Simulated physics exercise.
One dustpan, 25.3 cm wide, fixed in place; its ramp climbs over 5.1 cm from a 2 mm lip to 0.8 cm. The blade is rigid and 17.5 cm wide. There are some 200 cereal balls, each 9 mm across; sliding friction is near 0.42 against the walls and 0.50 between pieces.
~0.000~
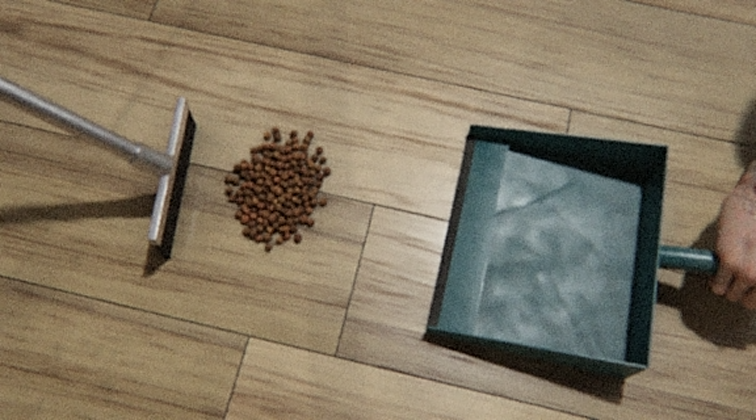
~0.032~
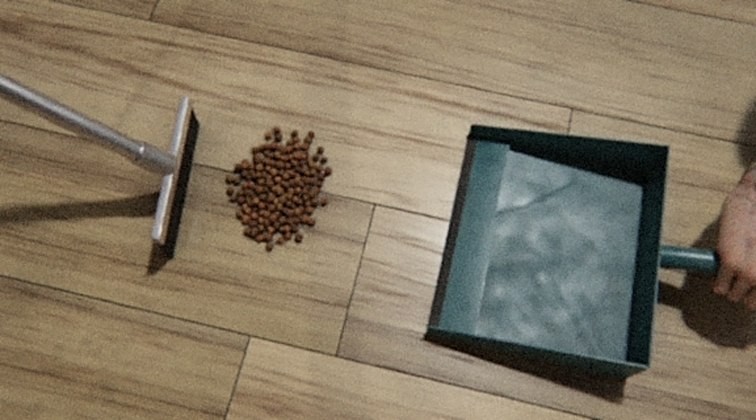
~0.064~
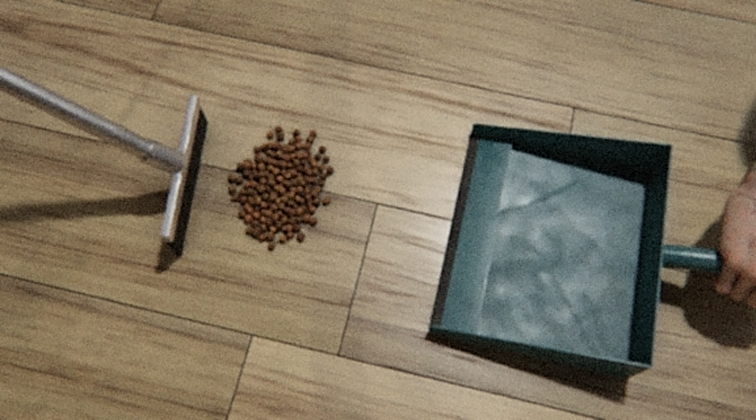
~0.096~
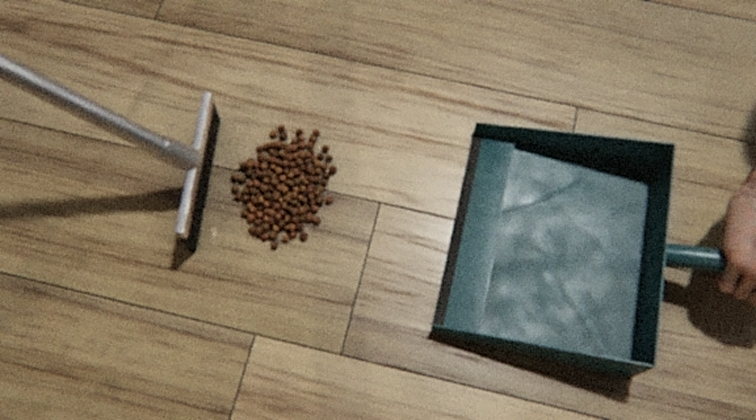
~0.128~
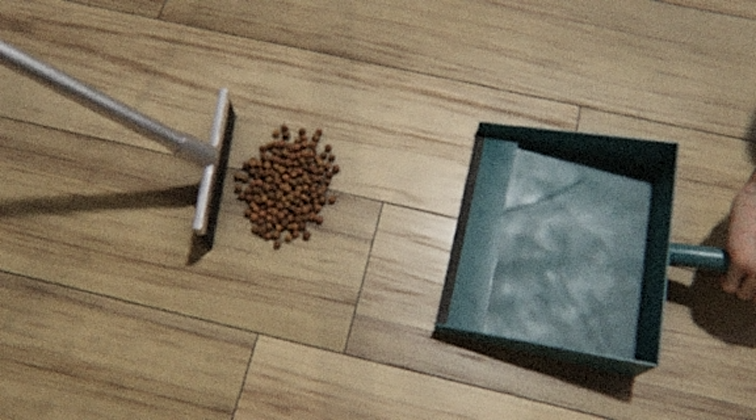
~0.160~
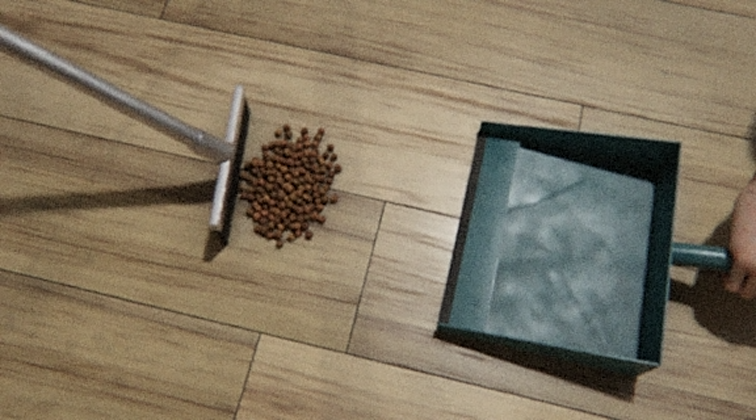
At first, a flat blade on a metal handle sits left of a loose pile of small brown balls on a wooden floor, while a hand holds a green dustpan at right. The blade then slides rightward, closing the gap until it meets the pile's left edge, the pile barely changing.
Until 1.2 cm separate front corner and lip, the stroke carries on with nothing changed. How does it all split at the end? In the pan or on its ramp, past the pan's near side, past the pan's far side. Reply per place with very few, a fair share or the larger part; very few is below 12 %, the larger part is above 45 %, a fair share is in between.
Pan: A fair share; near side: Very few; far side: A fair share.
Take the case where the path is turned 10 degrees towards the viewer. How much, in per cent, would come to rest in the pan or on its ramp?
I'd put it at close to 45 percent.
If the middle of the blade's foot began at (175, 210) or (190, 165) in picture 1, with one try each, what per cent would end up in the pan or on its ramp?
First try about 30 per cent, second about 15 per cent.
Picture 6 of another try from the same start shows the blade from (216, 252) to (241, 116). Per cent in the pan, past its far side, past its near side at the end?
That ends as pan 30, far 0, and near 0.
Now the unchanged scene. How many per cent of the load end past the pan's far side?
Roughly 30 per cent.
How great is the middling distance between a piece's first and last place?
About 24 cm.
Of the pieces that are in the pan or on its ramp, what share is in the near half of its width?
0 per cent.
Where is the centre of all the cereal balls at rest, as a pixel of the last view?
Centre at rest: Approx. (471, 162) px.
After 0.44 s, middle of the blade 15 cm from the lip; 0 % over the lip, far side 5 %, near side 0 %.
After 0.62 s, middle of the blade 7 cm from the lip; 0 % over the lip, far side 15 %, near side 0 %.
After 0.93 s, middle of the blade 3 cm from the lip; 25 % over the lip, far side 30 %, near side 0 %.
By 1.3 s all is still; pan 25 %, near side 0 %, far side 30 %, in front of the lip or behind the blade 45 %.
